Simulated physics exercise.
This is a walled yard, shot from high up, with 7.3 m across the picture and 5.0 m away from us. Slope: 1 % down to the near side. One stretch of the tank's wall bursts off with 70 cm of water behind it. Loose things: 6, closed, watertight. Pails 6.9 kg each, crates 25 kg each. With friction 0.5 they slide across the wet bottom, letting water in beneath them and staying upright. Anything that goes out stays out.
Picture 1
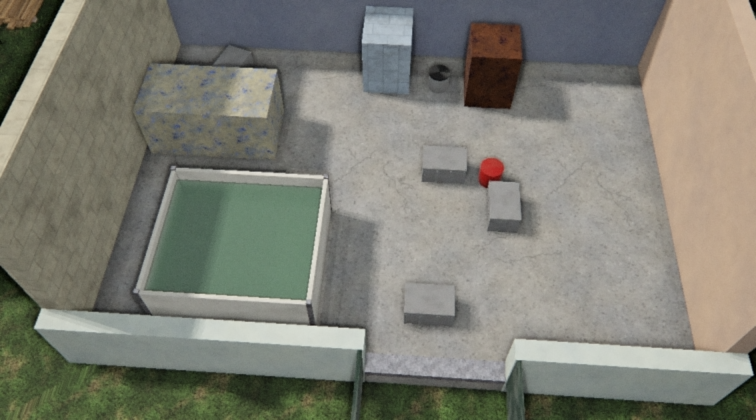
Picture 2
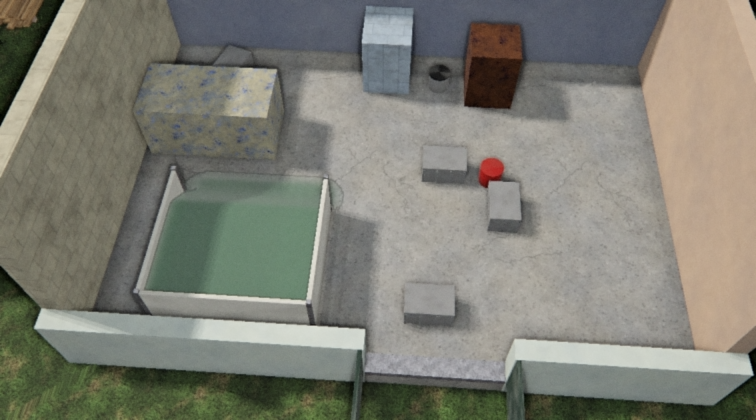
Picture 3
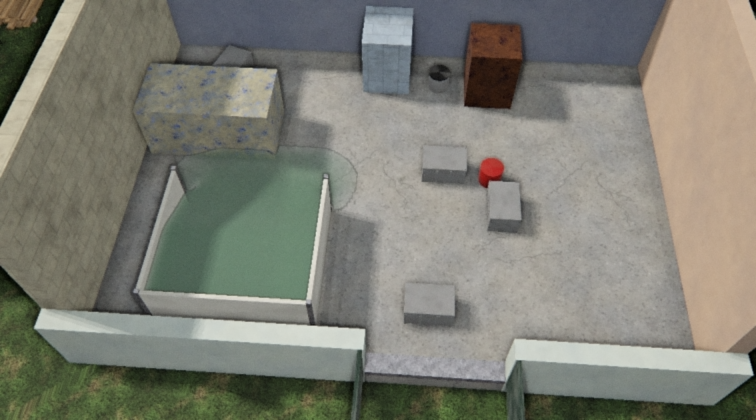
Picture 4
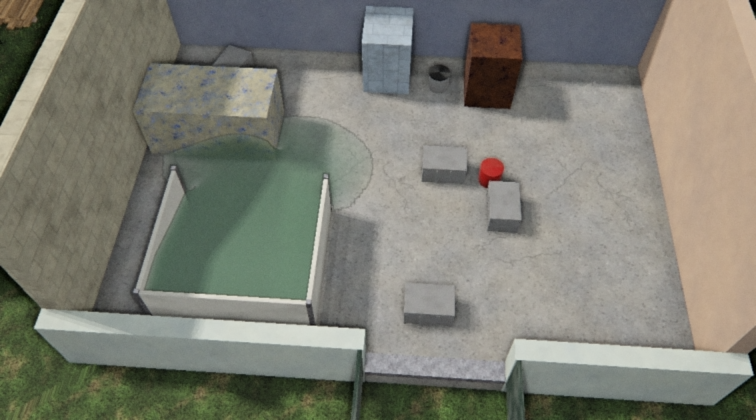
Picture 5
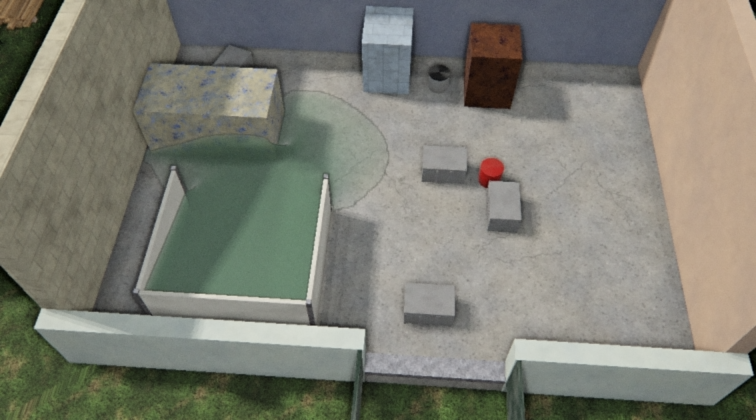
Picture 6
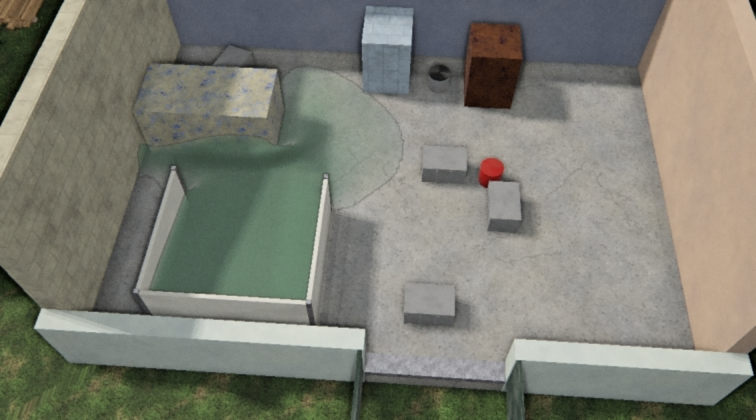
At first, greenish water fills a white-walled tank at the left of a walled yard scattered with grey blocks and a red pail. The tank's far wall gives way, and the water spreads out around the large patterned block and rightward across the floor, while the loose things stay still.
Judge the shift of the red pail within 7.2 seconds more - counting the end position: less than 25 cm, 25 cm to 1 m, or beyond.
The red pail? It stays roughly where it started.
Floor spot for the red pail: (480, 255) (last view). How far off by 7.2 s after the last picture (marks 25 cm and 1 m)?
From that spot, it remains nearly still.
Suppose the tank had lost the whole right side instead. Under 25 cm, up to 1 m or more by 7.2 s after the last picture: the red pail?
The red pail simply gets swept away.
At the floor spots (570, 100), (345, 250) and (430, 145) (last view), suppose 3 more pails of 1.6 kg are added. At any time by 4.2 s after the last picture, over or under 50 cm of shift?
Taking them in order: Far enough, not far enough and far enough.
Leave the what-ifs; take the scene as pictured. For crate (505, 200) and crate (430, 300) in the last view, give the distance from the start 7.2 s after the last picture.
The first ends 0 cm from its start, the second 0 cm.
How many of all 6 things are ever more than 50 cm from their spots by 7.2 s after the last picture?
I make it 1.
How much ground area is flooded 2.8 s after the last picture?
Wet area: Approx. 26 m2.
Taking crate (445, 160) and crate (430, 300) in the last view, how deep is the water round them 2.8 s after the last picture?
Close to 3 and 2 centimetres.
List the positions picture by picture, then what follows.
The red pail at (492, 167), on the bottom; 3.2 m2 under water; 0 of 6 have shifted, in the first picture.
The red pail at (492, 167) rests on the ground; 4.3 m2 under water; 0 of 6 have shifted, in the second picture.
The red pail at (492, 167) rests on the ground; water covers 5.4 m2; 0 of 6 have shifted, in the third picture.
The red pail at (492, 167), on the bottom; 6.3 m2 under water; 0 of 6 have shifted, in the fourth picture.
The red pail at (492, 167) rests on the ground; water covers 7.3 m2; 0 of 6 have shifted, in the fifth picture.
The red pail at (492, 167) rests on the ground; water covers 8.4 m2; 0 of 6 have shifted, in the sixth picture.
Then, 0.9 s after the last picture the red pail is near (492, 167), 0.0 m from its start, aground; 0 of 6 are out; 0 afloat.
Then, 2.8 s after the last picture the red pail is near (492, 167), 0.0 m from its start, aground; 0 of 6 are out; 2 afloat.
Then, 4.8 s after the last picture the red pail is near (492, 167), 0.0 m from its start, aground; 0 of 6 are out; 1 afloat.
Then, 7.2 s after the last picture the red pail is near (492, 167), 0.0 m from its start, aground; 0 of 6 are out; 0 afloat.
